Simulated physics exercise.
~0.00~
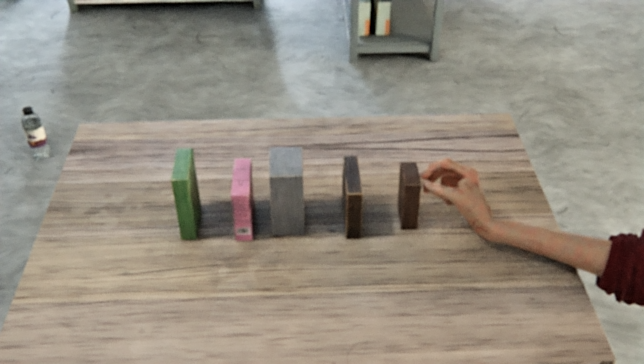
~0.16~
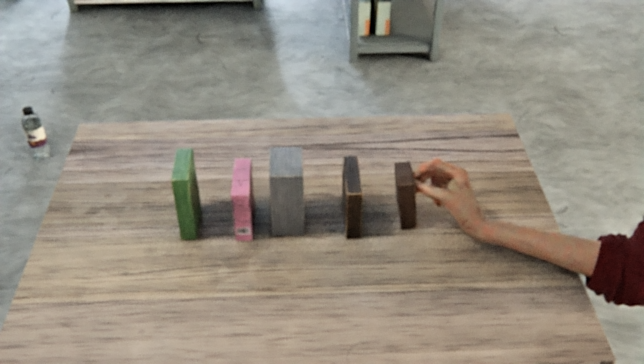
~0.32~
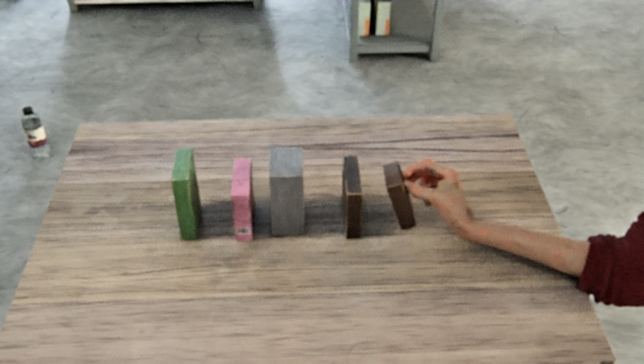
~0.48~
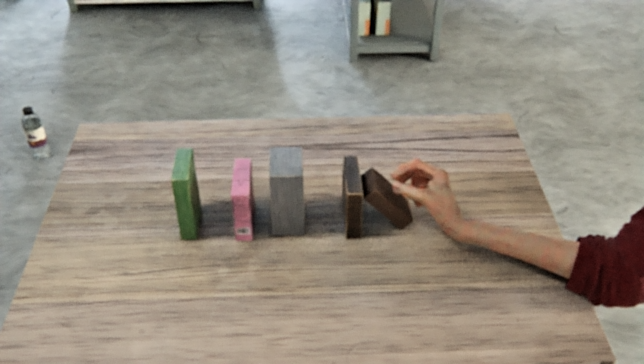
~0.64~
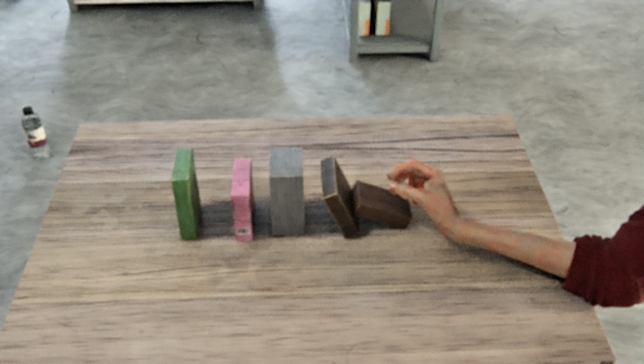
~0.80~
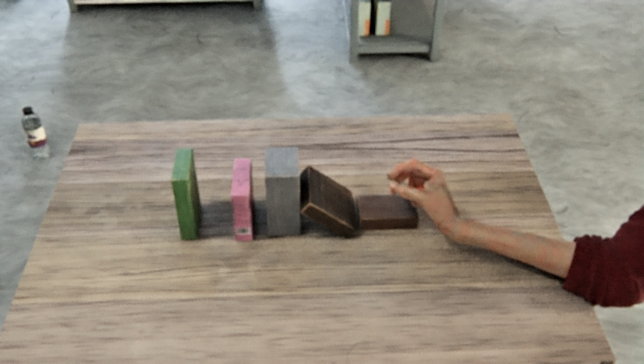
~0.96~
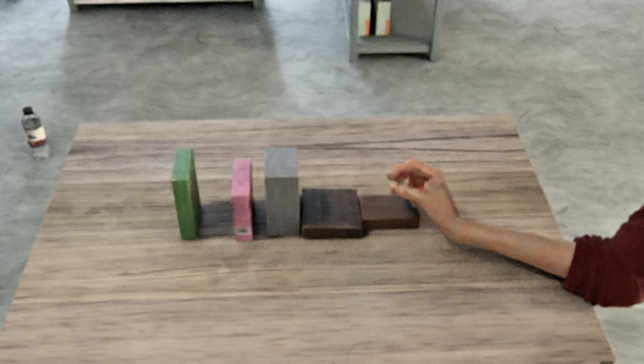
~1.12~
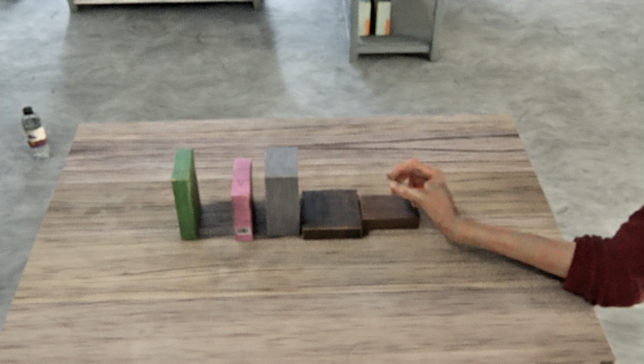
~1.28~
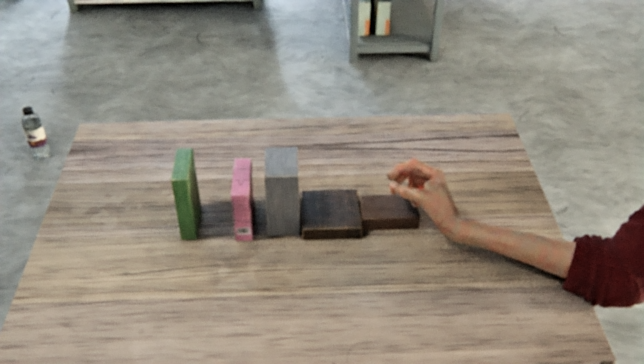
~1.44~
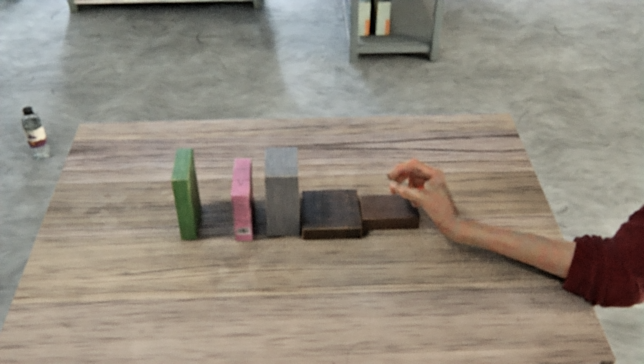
We see a hand tip the rightmost of five upright blocks on a wooden table leftward into a black board, which topples against a thick gray block. The gray block shifts slightly but stays standing, as do the pink and green pieces, while both dark boards lie flat.
